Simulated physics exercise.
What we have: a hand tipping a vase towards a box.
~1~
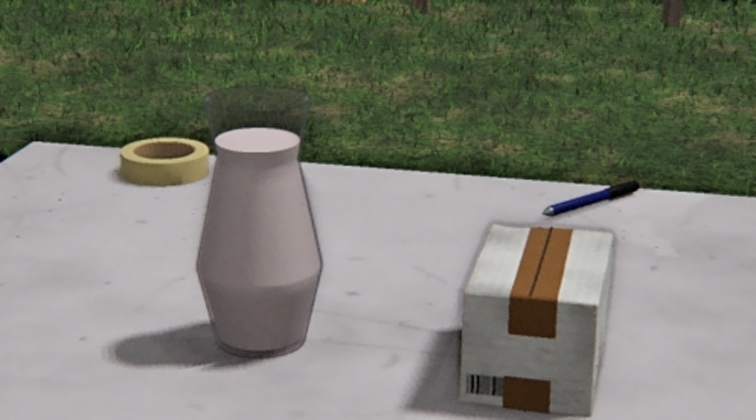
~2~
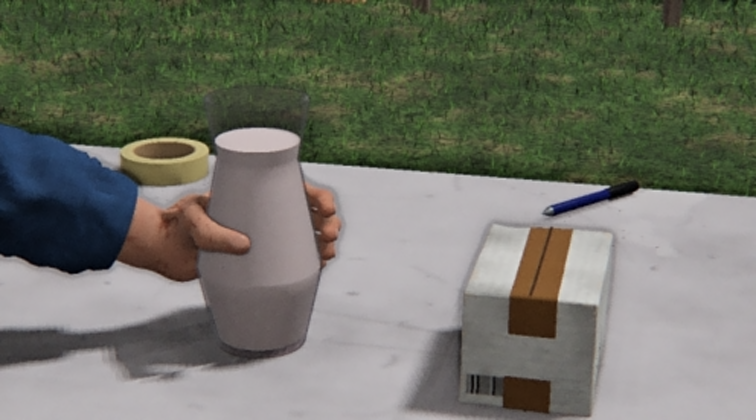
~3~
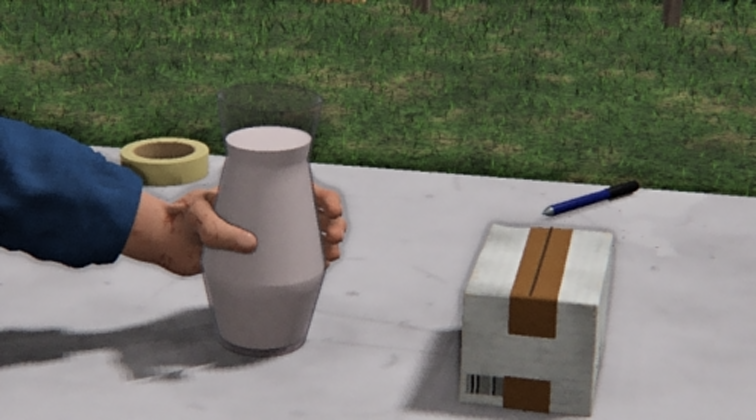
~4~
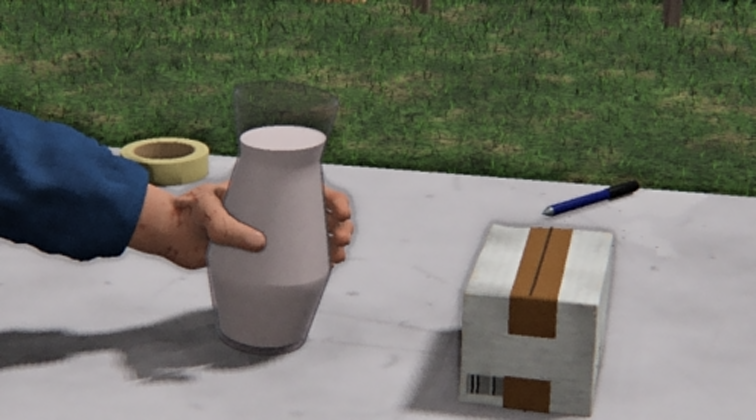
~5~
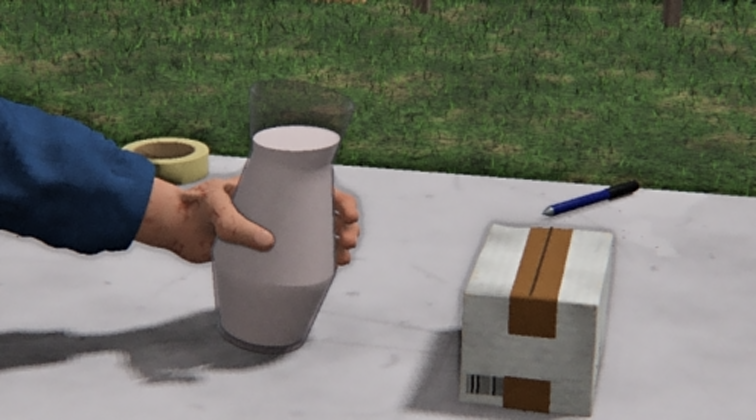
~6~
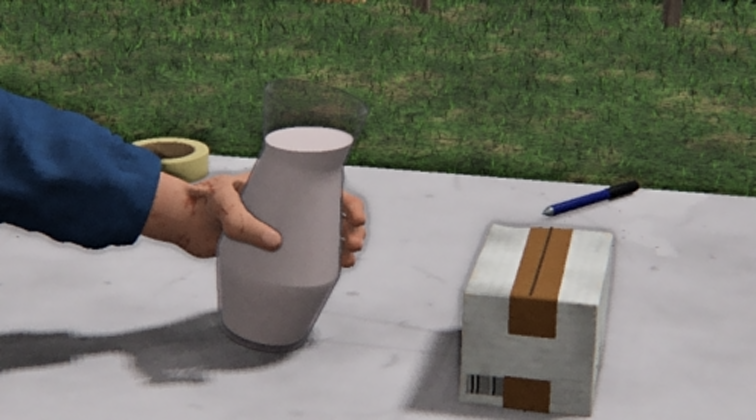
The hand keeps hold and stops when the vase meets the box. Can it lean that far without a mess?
As it turns out, it spills.
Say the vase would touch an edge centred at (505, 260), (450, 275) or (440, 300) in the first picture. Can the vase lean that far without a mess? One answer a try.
As listed: Runs over, wets the top, leaks.
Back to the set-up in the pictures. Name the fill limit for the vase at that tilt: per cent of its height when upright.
Close to 70 %.
Soon after, the vase leans by about 35°; nothing has left it.
Later, the vase leans by about 50°; some has gone over its rim; nearly all of the milk is inside.
In the end, the vase leans by about 55°, against the box; some has gone over its rim; nearly all of the milk is inside.
